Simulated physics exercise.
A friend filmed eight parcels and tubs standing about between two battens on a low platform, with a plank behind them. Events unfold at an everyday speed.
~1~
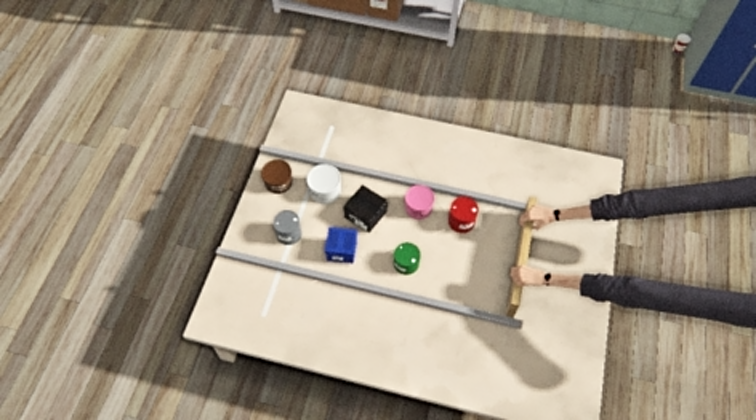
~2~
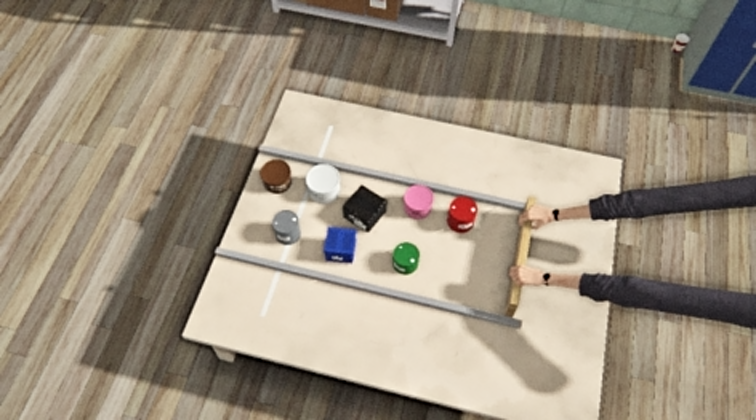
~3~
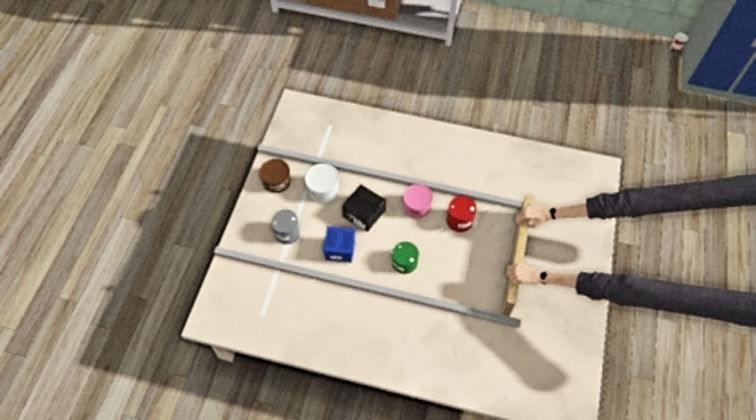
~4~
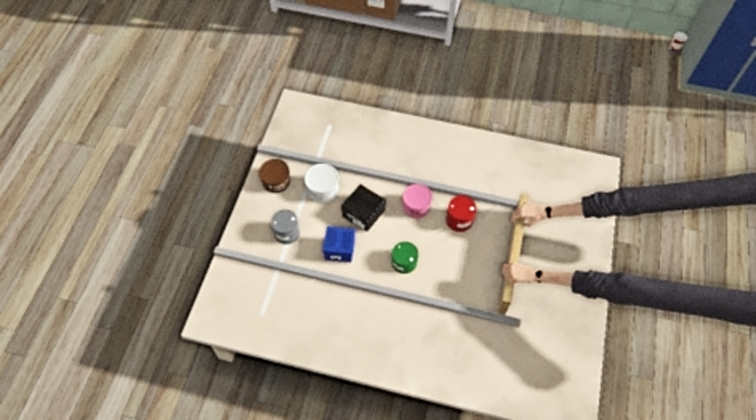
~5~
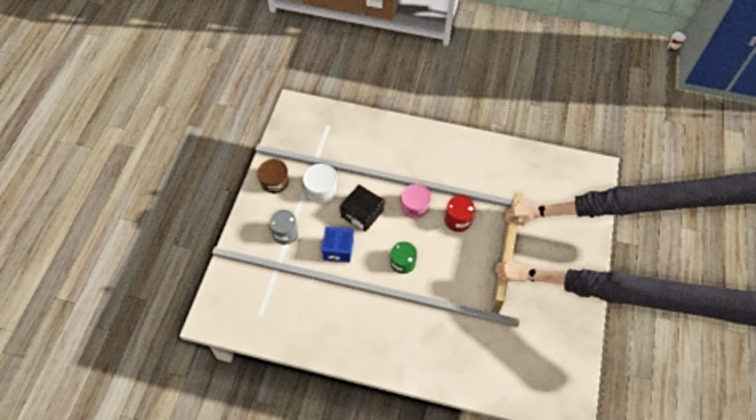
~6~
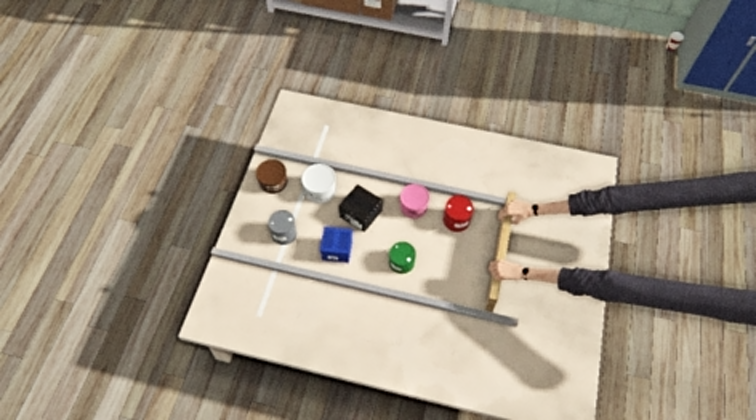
Plank held by two hands sliding slightly left between two battens, while the eight coloured tubs and parcels stay standing apart.
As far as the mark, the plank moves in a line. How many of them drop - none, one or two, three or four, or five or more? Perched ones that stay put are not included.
The count of those that drop is one or two.
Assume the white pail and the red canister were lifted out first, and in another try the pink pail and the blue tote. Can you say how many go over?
The answer is 0 and then 1.
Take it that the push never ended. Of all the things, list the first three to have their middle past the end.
Listed earliest first: Brown pail, grey canister, white pail.
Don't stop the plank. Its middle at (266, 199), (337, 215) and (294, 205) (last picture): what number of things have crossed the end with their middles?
4, 0, 2.
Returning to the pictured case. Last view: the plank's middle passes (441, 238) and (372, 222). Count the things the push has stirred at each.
By the first moment it's 2, by the second it's 6.
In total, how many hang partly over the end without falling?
My count gives 2.
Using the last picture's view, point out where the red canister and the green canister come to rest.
For the red canister it's (288, 187), and for the green canister it's (271, 238).
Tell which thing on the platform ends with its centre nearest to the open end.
It's the grey canister that ends nearest.
Soon after, none off yet; brown pail at rest near (272, 177); grey canister at rest near (283, 228); white pail at rest near (320, 184).
Then, none off yet; brown pail at rest near (272, 177); grey canister at rest near (283, 228); white pail moved a little near (307, 182).
At rest, the number that fall off is one or two; fallen, brown pail.
